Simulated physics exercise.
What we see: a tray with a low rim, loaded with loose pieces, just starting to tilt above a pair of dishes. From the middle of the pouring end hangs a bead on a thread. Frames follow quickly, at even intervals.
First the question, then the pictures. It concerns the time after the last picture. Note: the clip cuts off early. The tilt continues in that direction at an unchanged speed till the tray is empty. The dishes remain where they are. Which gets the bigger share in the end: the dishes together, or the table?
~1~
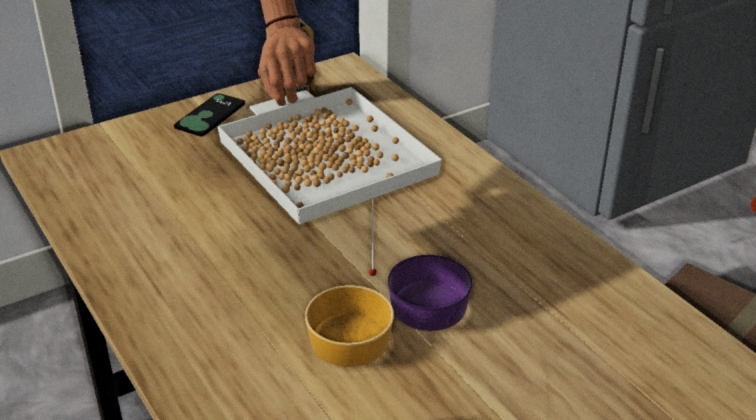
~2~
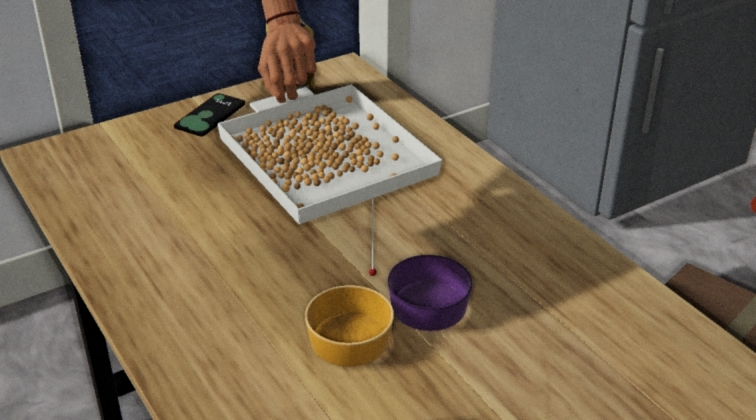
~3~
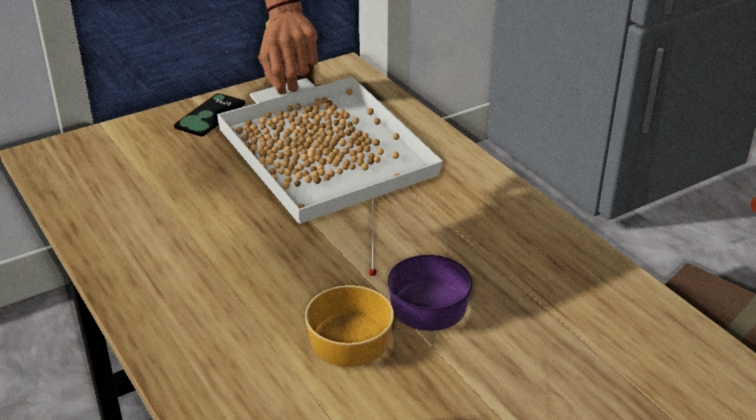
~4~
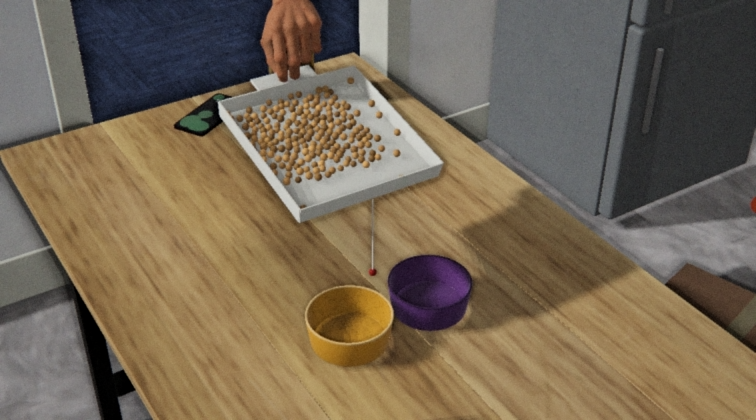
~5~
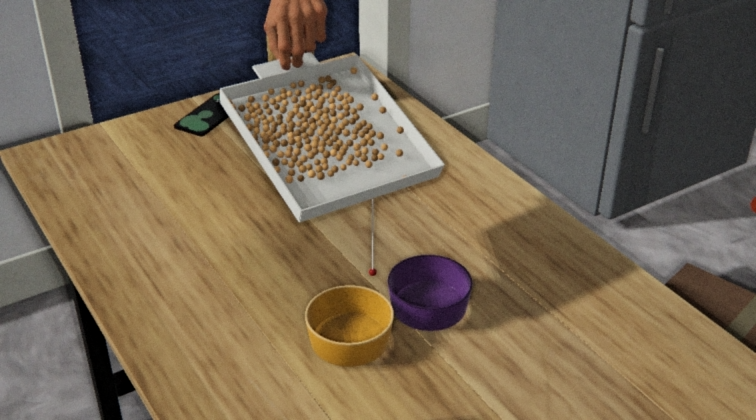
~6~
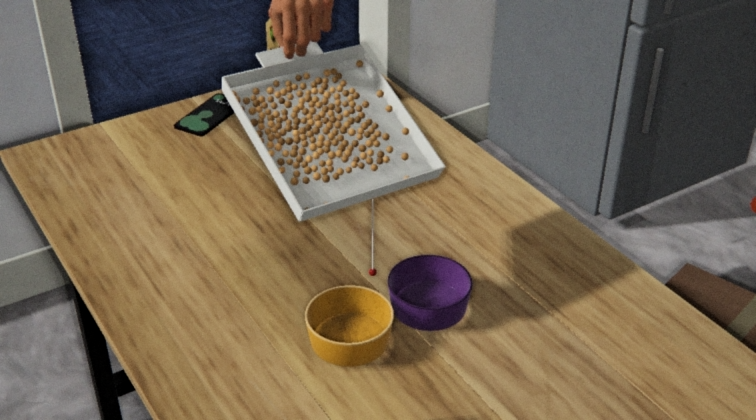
I expect most of the load to be saved.
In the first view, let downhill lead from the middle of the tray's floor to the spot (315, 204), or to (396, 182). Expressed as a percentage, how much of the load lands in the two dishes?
In order, 40 in a hundred and 70 in a hundred.
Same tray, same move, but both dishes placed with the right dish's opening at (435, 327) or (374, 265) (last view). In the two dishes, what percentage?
Close to 20 in a hundred, then close to 0 in a hundred.
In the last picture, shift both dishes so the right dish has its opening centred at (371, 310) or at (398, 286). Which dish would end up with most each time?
Trial one goes to the right of the two, trial two to the right of the two.
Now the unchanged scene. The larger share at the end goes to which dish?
The fuller one is the right side.
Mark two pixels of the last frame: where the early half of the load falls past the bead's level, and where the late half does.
For the early half I get (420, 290), and for the late half (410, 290).
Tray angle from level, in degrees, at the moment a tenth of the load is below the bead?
75° or so.
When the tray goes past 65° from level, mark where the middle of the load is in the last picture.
Somewhere around pixel (378, 185) in the last picture.
Soon after the last picture, tray tipped steeply; most on the tray; a stray few in the left dish; a stray few in the right dish; a small part in the air.
A little later, tray tipped past a quarter turn; about two thirds on the tray; a stray few in the left dish; a small part in the right dish; a small part outside both; a small part in the air.
Later still, tray tipped past a quarter turn; about a quarter in the left dish; about half in the right dish; about a third outside both.
By the end, tray tipped past a quarter turn; about a quarter in the left dish; about half in the right dish; about a third outside both.
